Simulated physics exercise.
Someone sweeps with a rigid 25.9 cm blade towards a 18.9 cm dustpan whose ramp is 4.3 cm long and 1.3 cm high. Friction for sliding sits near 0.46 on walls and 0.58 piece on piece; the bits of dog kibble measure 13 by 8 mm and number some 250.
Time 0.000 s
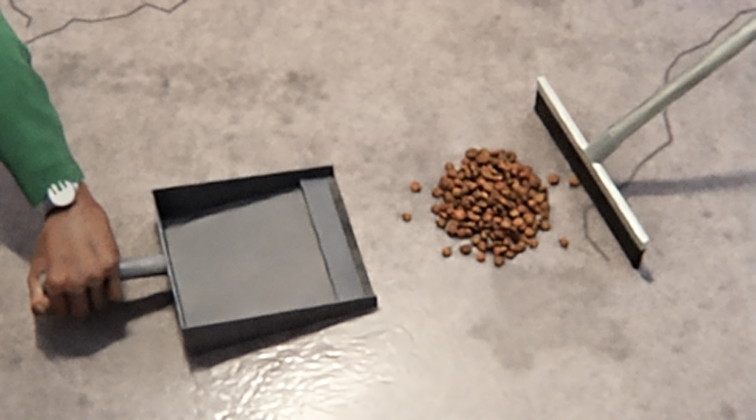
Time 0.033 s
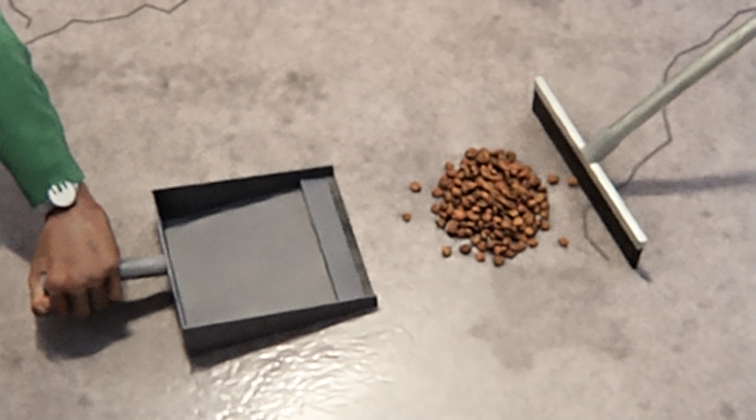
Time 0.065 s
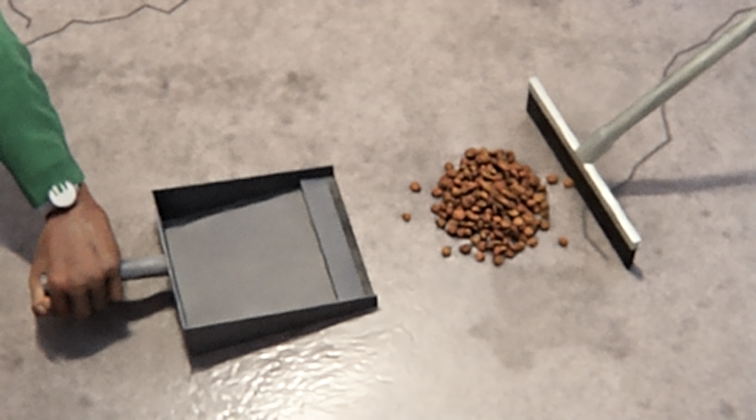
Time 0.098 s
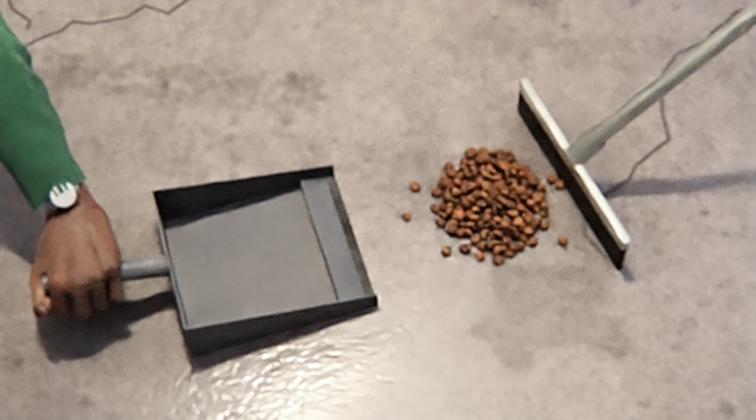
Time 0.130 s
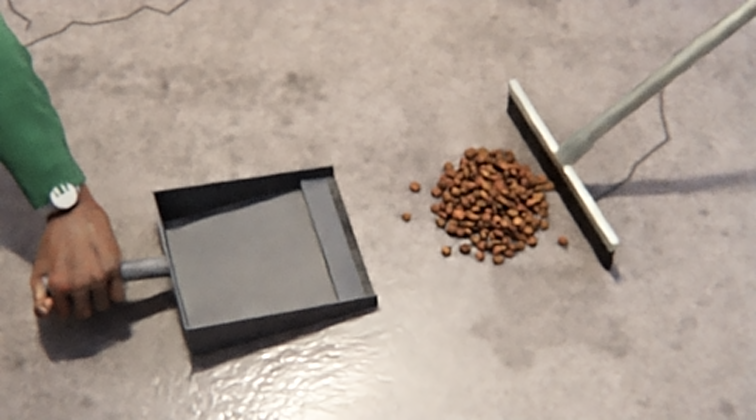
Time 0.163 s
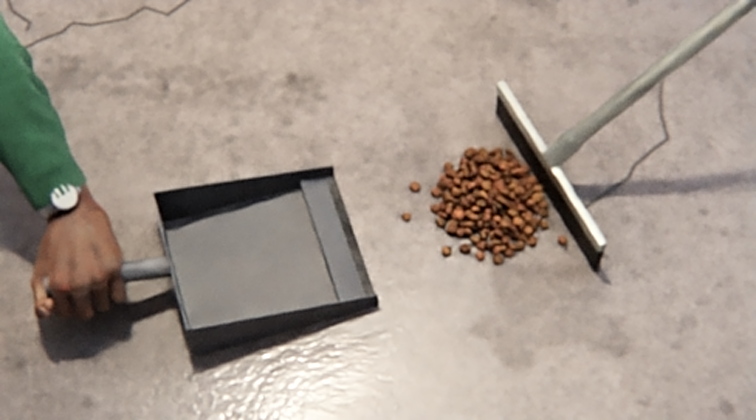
A hand in a green sleeve holding a dark dustpan still while a long-handled blade slides left against a brown kibble pile.
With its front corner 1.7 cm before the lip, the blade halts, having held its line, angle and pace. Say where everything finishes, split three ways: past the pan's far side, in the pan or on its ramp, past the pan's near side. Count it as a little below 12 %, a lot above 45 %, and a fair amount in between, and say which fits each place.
Past the pan's far side: A little, in the pan or on its ramp: A fair amount, past the pan's near side: A little.
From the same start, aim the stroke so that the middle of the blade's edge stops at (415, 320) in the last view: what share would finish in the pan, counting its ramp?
That would come to near 30 percent.
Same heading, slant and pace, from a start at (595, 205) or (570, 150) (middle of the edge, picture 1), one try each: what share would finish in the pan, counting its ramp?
Estimates: 35 percent and 20 percent.
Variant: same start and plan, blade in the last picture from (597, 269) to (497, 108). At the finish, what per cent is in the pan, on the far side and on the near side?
Pan 40; far 0; near 20.
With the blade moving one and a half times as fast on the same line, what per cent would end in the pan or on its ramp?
In that case roughly 35 percent.
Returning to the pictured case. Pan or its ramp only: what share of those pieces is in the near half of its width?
I'd put it near 30 per cent.
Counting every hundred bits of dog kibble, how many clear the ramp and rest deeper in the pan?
Around 0 in a hundred.
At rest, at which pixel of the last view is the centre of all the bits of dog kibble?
Centre at rest, approx.: (358, 228) px.
After 0.42 s, middle of the blade 14 cm from the lip; 0 % over the lip, far side 0 %, near side 0 %.
After 0.59 s, middle of the blade 7 cm from the lip; 0 % over the lip, far side 5 %, near side 5 %.
Then, at 0.88 s, middle of the blade 3 cm from the lip; 30 % over the lip, far side 10 %, near side 5 %.
In the end, at 1.3 s, far side 10 %, pan 30 %, near side 5 %, in front of the lip or behind the blade 55 %.
